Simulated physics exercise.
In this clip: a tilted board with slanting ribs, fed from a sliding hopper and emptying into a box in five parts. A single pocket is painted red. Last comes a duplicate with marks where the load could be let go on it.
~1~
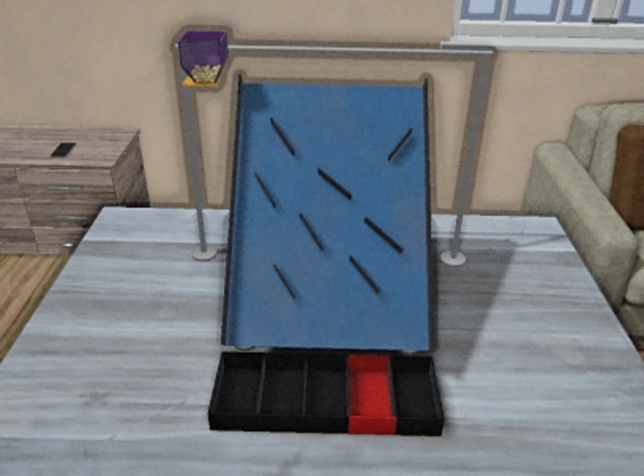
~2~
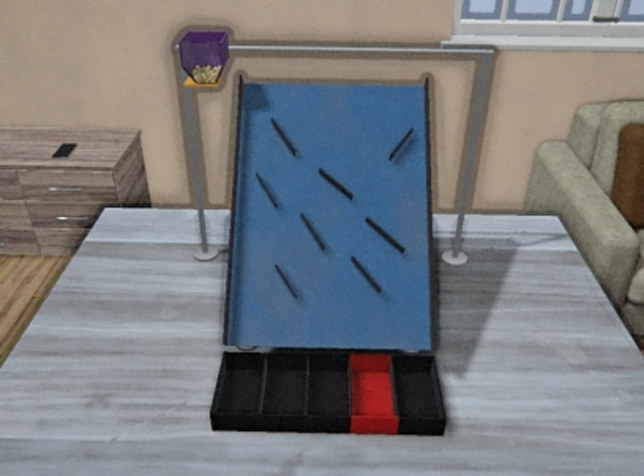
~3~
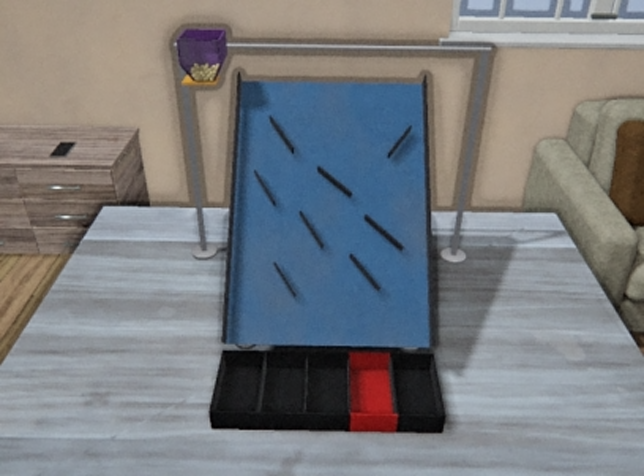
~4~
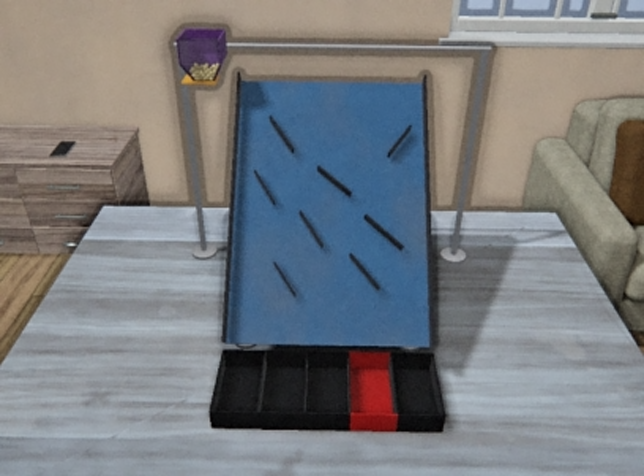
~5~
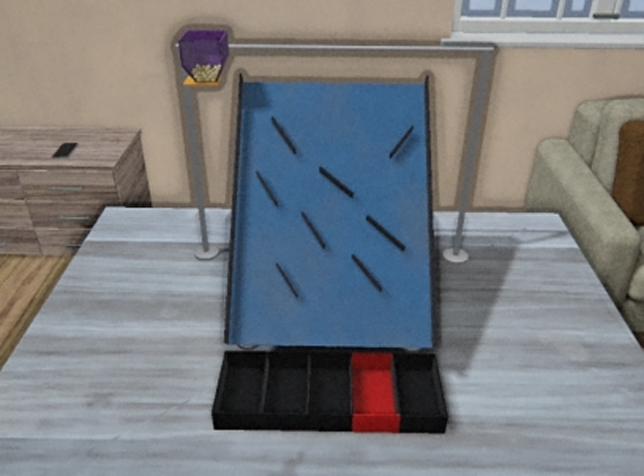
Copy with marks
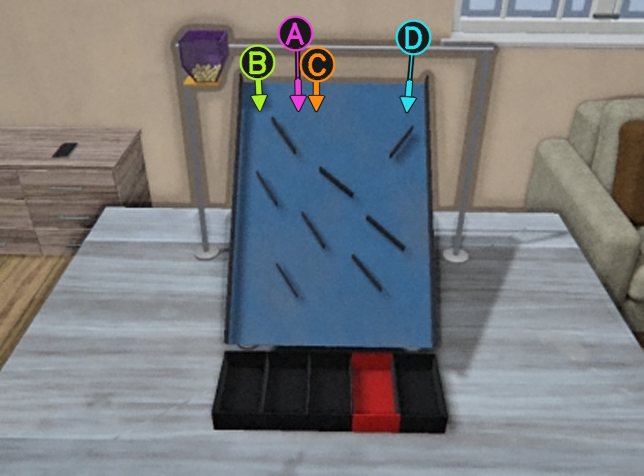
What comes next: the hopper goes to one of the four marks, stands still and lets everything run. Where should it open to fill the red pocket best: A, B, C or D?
Go for A.
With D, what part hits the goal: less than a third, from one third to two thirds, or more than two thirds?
Mark D gives less than a third.
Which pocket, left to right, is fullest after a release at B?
It is the first one.
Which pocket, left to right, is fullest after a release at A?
It is the fourth one.
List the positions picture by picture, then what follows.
In the first frame, hopper at (207, 74), soya beans, door shut.
In the second frame, ribs (272, 118) to (294, 150), (391, 155) to (413, 128), (256, 172) to (275, 203).
In the third frame, ribs (318, 166) to (351, 193), (300, 211) to (322, 245), (365, 215) to (403, 248).
In the fourth frame, ribs (274, 262) to (295, 294), (350, 253) to (380, 288).
In the fifth frame, red pocket at (376, 422), number 4 of 5 from the left.
On the marked copy, mark A meets the board at (298, 105); mark B meets the board at (259, 105); mark C meets the board at (316, 105); mark D meets the board at (407, 106).
For mark A, about half in the red pocket, about a quarter in other pockets, a small part outside the box.
For mark B, a small part in the red pocket, most in other pockets, a small part outside the box.
For mark C, about a third in the red pocket, about half in other pockets, a small part outside the box.
For mark D, a stray few in the red pocket, nearly all in other pockets, a stray few held on the board.
